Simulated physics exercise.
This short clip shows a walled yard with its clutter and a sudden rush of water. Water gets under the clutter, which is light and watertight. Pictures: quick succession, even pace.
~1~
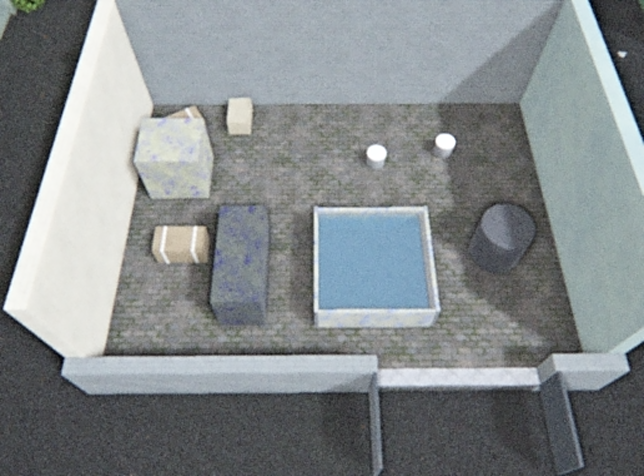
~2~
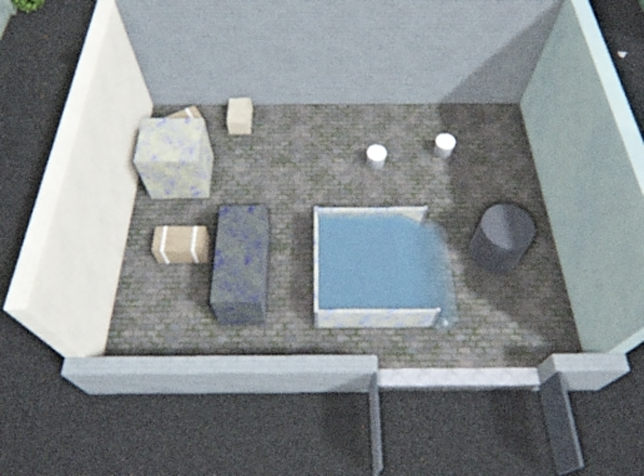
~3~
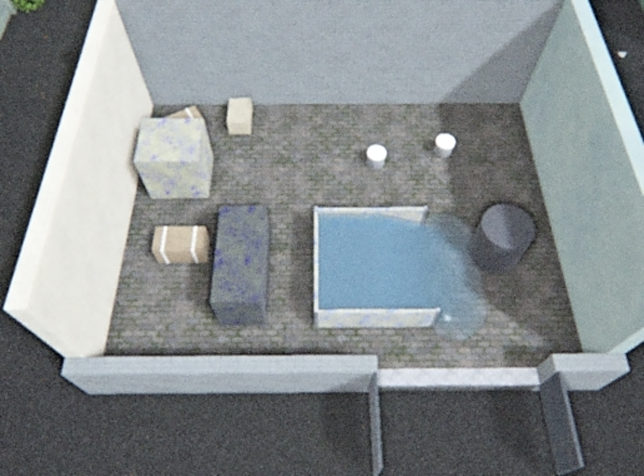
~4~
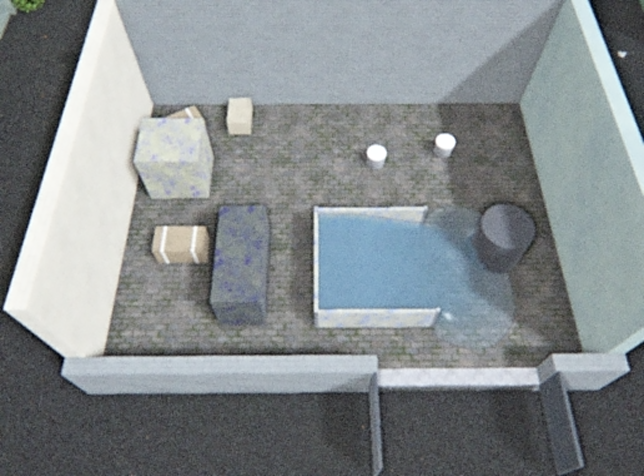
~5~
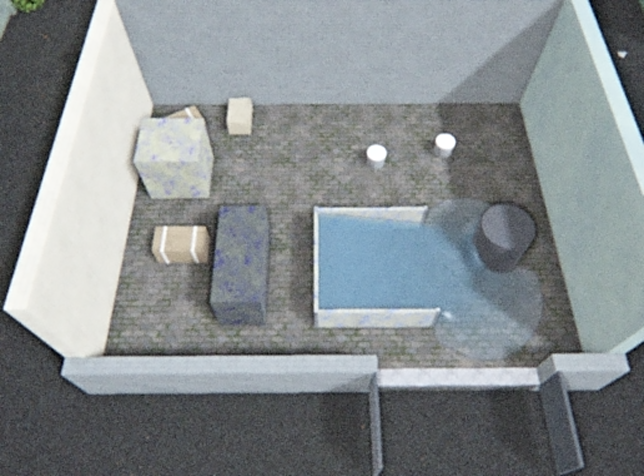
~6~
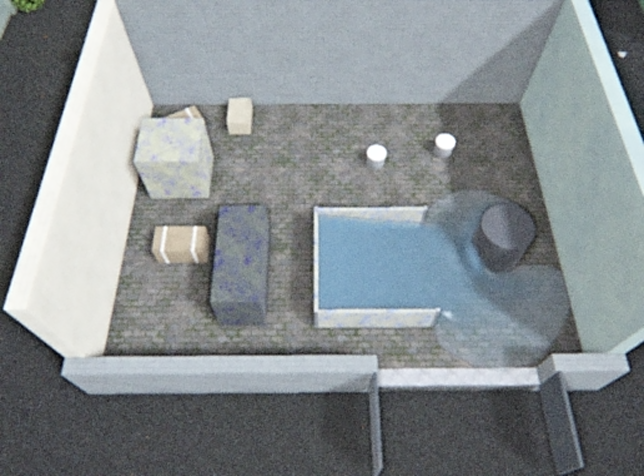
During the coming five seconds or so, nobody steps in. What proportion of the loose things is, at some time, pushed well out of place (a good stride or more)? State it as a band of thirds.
It stays below a third.
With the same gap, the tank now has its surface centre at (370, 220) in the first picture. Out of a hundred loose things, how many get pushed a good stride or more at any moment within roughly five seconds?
I'd put it near 0 percent.
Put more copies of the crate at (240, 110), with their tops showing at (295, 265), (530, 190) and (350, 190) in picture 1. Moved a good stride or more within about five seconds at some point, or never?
Listed in sequence, the answers are remains nearby, displaced a stride and remains nearby.
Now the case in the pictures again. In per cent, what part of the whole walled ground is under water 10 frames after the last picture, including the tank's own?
Roughly 35 %.
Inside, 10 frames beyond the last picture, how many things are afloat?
It comes to 0.
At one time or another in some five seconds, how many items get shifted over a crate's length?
The total is 0.
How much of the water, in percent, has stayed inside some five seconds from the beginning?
Close to 80 per cent.
A moment on, 0 of 5 are well off their spots; 0 afloat.
Next, 0 of 5 are well off their spots; 0 afloat.
Later, 0 of 5 are well off their spots; 0 afloat.
In the end, 0 of 5 are well off their spots, and 0 have been at some point; 0 afloat.
